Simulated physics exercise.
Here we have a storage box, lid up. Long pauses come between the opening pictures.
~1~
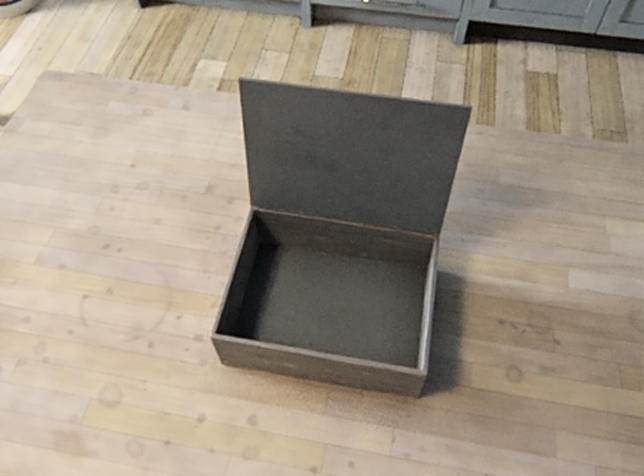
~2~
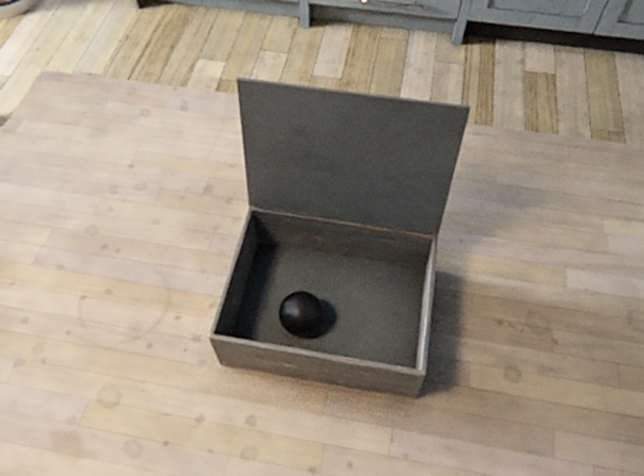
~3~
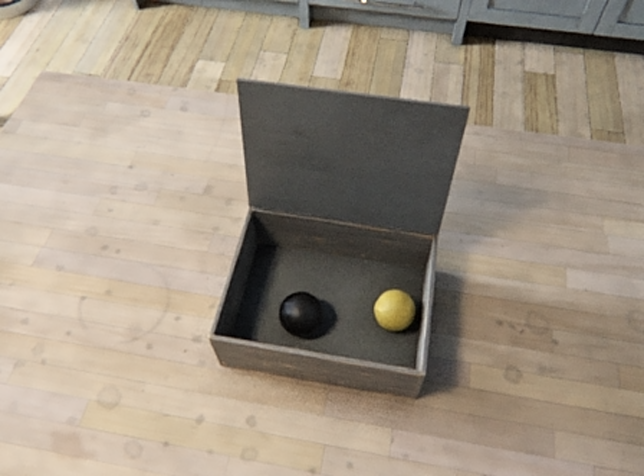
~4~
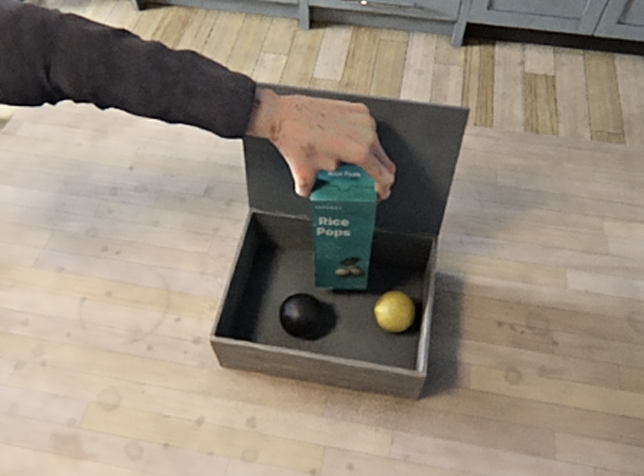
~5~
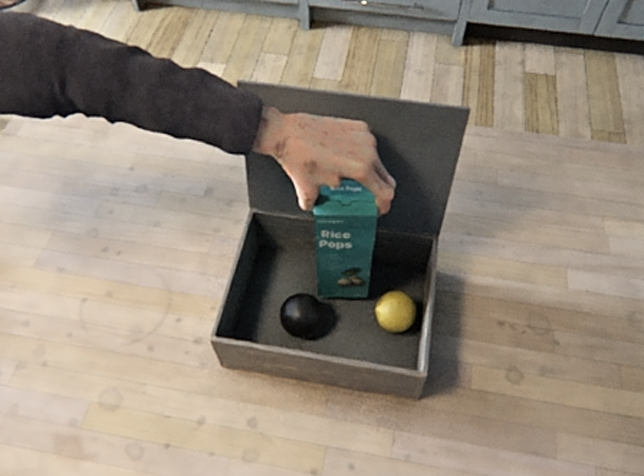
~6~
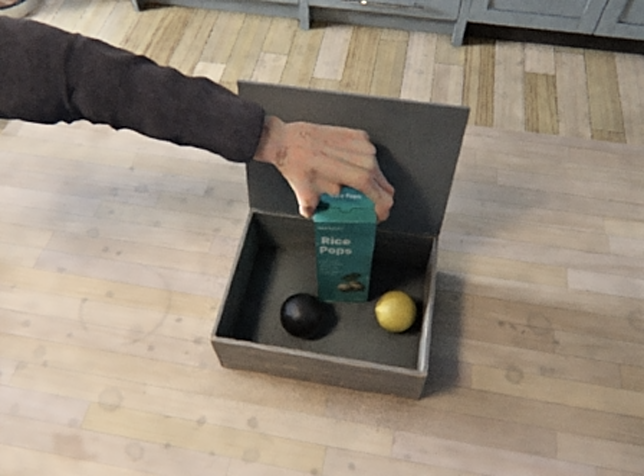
The video shows an open gray storage box, empty at first, then holding a black ball and a yellow lemon. A hand lowers a turquoise Rice Pops carton upright into the box behind them and keeps hold of it.
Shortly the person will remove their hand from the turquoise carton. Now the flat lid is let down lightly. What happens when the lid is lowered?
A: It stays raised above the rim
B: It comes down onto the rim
(A) It stays raised above the rim.
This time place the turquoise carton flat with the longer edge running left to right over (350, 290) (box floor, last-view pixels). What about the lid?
Then it shuts flat.
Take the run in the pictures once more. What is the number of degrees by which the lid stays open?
Angle: About 18°.
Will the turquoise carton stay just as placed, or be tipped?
At the finish the turquoise carton goes crooked.
Then, 1.30 s on from there, lid 80° above the rim.
Then, 2.40 s on from there, lid 46° above the rim; turquoise carton turned 27° from how it was put near (344, 281).
Then, 2.60 s on from there, lid 24° above the rim; turquoise carton turned 56° from how it was put near (349, 316); black ball shifted a little.
Then, 3.10 s on from there, lid 18° above the rim; turquoise carton turned 57° from how it was put near (349, 316); black ball shifted about its own width.
In the end, lid 18° above the rim; toppled in the box, turquoise carton; moved from the start, black ball; yellow lemon unmoved. At the end, from the last picture's camera, turquoise carton near (349, 316).
